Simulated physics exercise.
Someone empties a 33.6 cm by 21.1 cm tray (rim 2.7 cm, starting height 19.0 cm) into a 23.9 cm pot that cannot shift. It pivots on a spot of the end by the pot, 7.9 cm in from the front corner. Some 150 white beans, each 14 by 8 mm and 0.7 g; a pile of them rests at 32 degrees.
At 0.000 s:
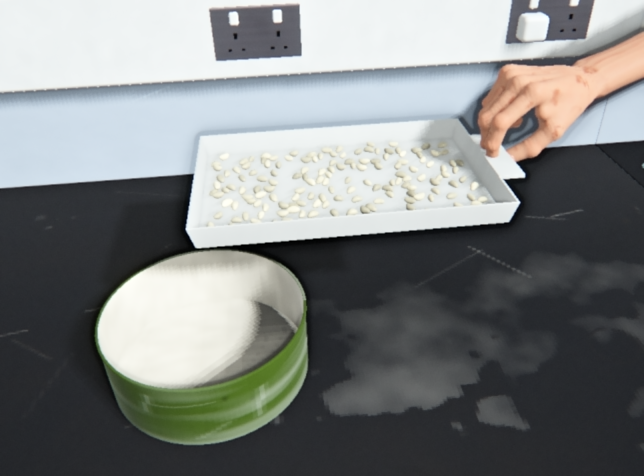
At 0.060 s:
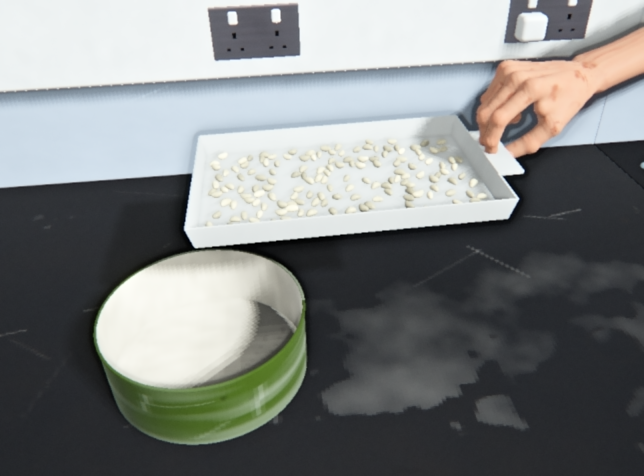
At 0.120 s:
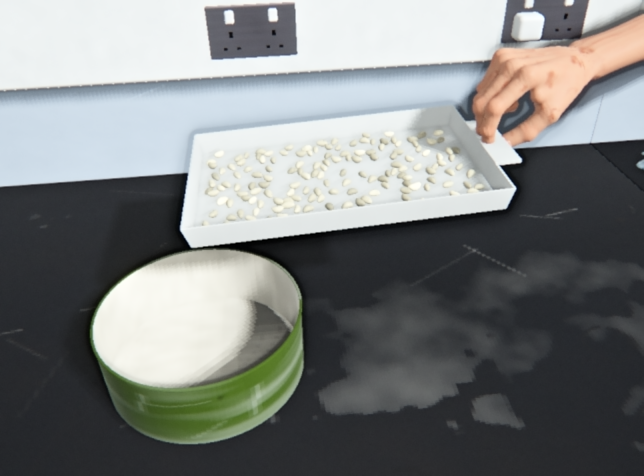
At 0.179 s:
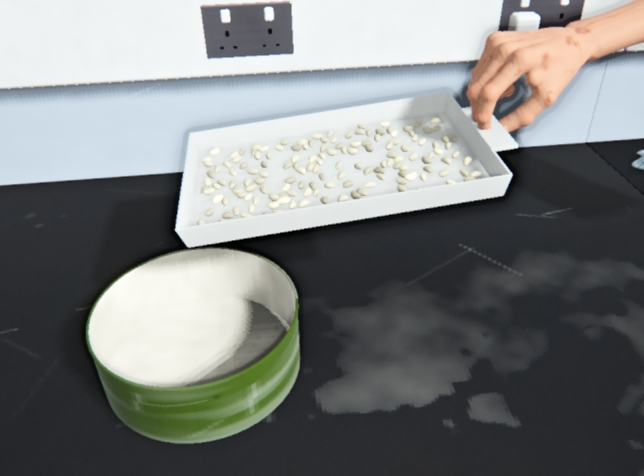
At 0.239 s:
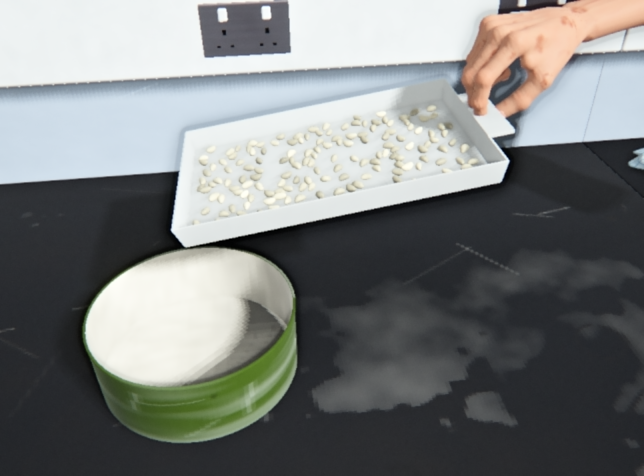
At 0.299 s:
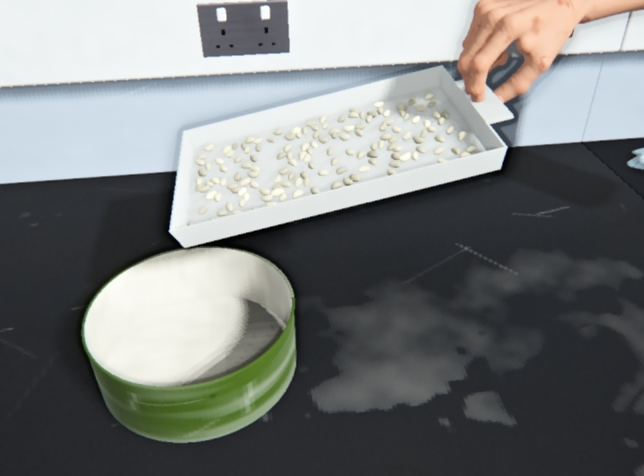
A hand at the upper right grips the end of a shallow white tray scattered with small white beans, on a black, pale-smudged countertop seen from slightly above. A round green pot with a white inside stands at the lower left, and dark sockets sit on the white wall behind. The hand steadily raises the tray's right end while the view drifts slightly right.
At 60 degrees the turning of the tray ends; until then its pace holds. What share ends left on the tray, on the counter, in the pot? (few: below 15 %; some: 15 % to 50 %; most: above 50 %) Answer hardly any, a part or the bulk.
Left on the tray: The bulk; on the counter: Hardly any; in the pot: Hardly any.
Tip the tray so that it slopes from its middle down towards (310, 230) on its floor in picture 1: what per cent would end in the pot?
About 0 per cent.
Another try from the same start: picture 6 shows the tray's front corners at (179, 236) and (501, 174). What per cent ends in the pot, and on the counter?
Pot 10, counter 0.
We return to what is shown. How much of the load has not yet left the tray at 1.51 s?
Some 95 per cent of the load.
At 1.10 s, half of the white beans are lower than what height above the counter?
Some 22 cm.
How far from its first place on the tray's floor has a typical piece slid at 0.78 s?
About 9 cm.
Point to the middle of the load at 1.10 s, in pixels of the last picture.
Around (192, 188).
Then, at 0.78 s, tilt 35 degrees; the tray holds 100 %, the pot 0 %.
Then, at 1.10 s, tilt 50 degrees; the tray holds 95 %, the pot 0 %.
After 1.51 s, tilt 60 degrees; the tray holds 95 %, the pot 5 %.
In the end, at 2.4 s, tray 95 %, counter 0 %, pot 5 %.
